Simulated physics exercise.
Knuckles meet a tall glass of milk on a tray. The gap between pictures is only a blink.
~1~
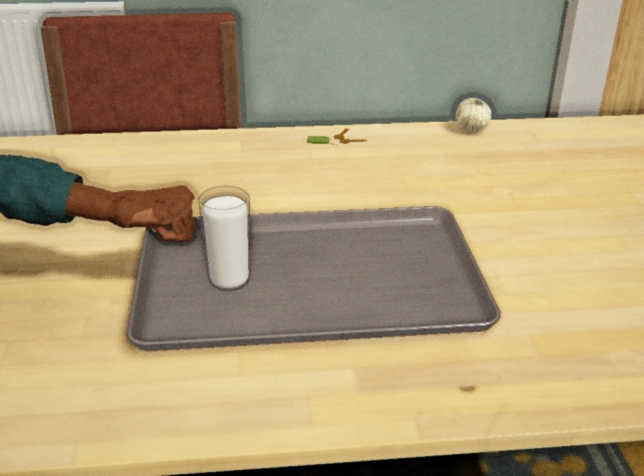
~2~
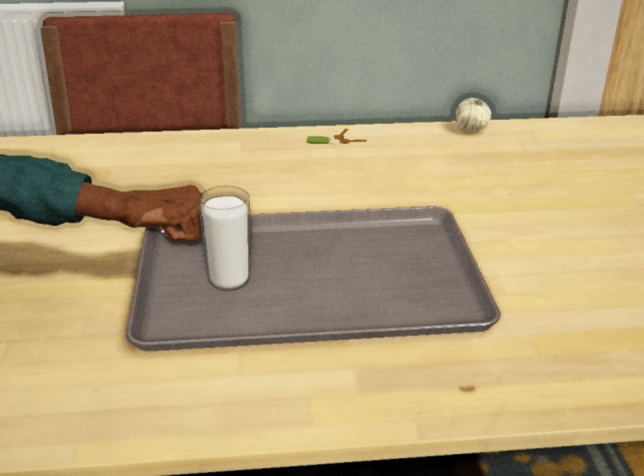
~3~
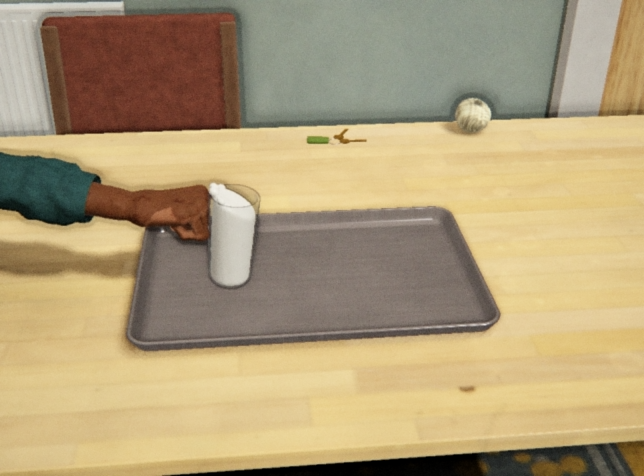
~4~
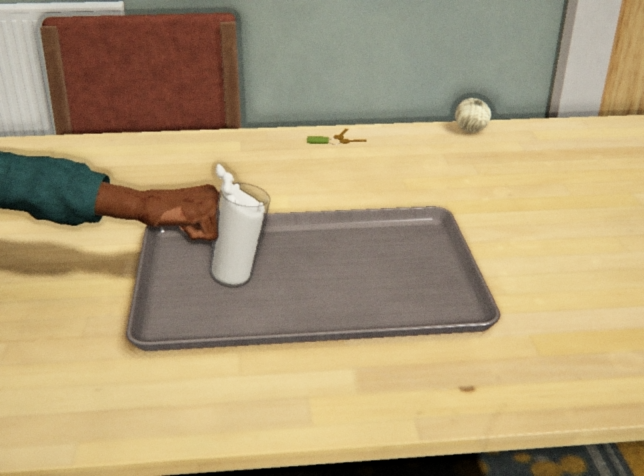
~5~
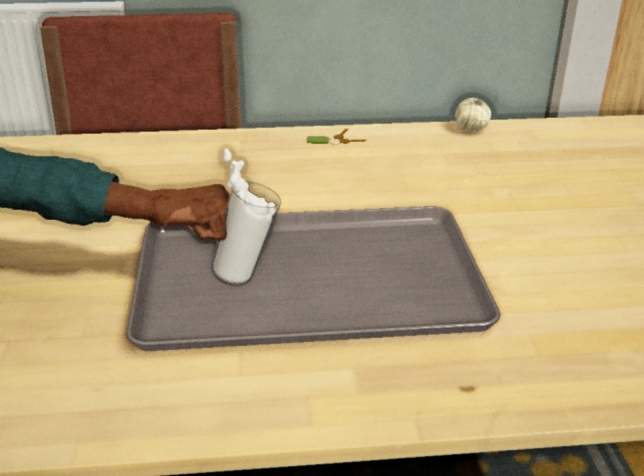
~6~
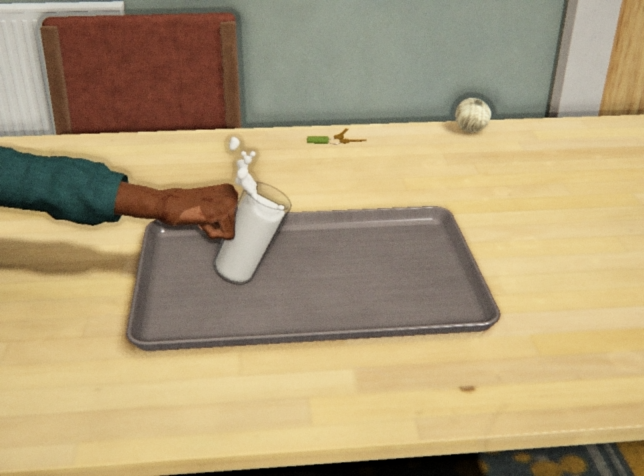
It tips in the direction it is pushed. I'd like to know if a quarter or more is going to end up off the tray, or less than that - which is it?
Tray loses over a quarter.
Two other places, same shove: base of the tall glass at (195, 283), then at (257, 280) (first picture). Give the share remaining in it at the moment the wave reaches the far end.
In order, close to 45 and 60 percent.
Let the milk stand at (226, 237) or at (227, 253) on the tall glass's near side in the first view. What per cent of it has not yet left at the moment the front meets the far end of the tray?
I'd put it at around 60 percent the first time and around 60 percent the second.
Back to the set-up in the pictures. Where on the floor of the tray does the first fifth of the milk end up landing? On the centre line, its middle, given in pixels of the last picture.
At about (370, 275).
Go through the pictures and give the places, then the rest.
In the first frame, it leans 0°; its right rim is at (248, 198); the milk meets the walls at (203, 205) and (246, 204); the tray's far rim is at (472, 259); the tray is clear ahead.
In the second frame, it leans 0°; its right rim is at (248, 198); the milk meets the walls at (203, 206) and (246, 204).
In the third frame, it leans 6°; its right rim is at (258, 198); the milk meets the walls at (213, 193) and (251, 205); 1 per cent is over the edge.
In the fourth frame, it leans 12°; its right rim is at (268, 199); the milk meets the walls at (222, 202) and (265, 206); 3 per cent is over the edge.
In the fifth frame, it leans 18°; its right rim is at (279, 202); the milk meets the walls at (228, 216) and (275, 206); 4 per cent is over the edge.
In the sixth frame, it leans 25°; its right rim is at (289, 205); the milk meets the walls at (234, 218) and (284, 208); 4 per cent is over the edge.
A moment on, the tall glass lies on its side and 88 per cent is in the glass, 1 on the tray and 12 above or beyond its rim.
Next, the tall glass lies on its side and 48 per cent is in the glass, 45 on the tray and 7 above or beyond its rim.
Then the tall glass lies on its side and 29 per cent is in the glass, 48 on the tray and 23 above or beyond its rim.
Later the tall glass lies on its side and 17 per cent is in the glass, 47 on the tray and 36 above or beyond its rim.
Finally, 64 per cent is held by tray and glass, 36 is off the tray.
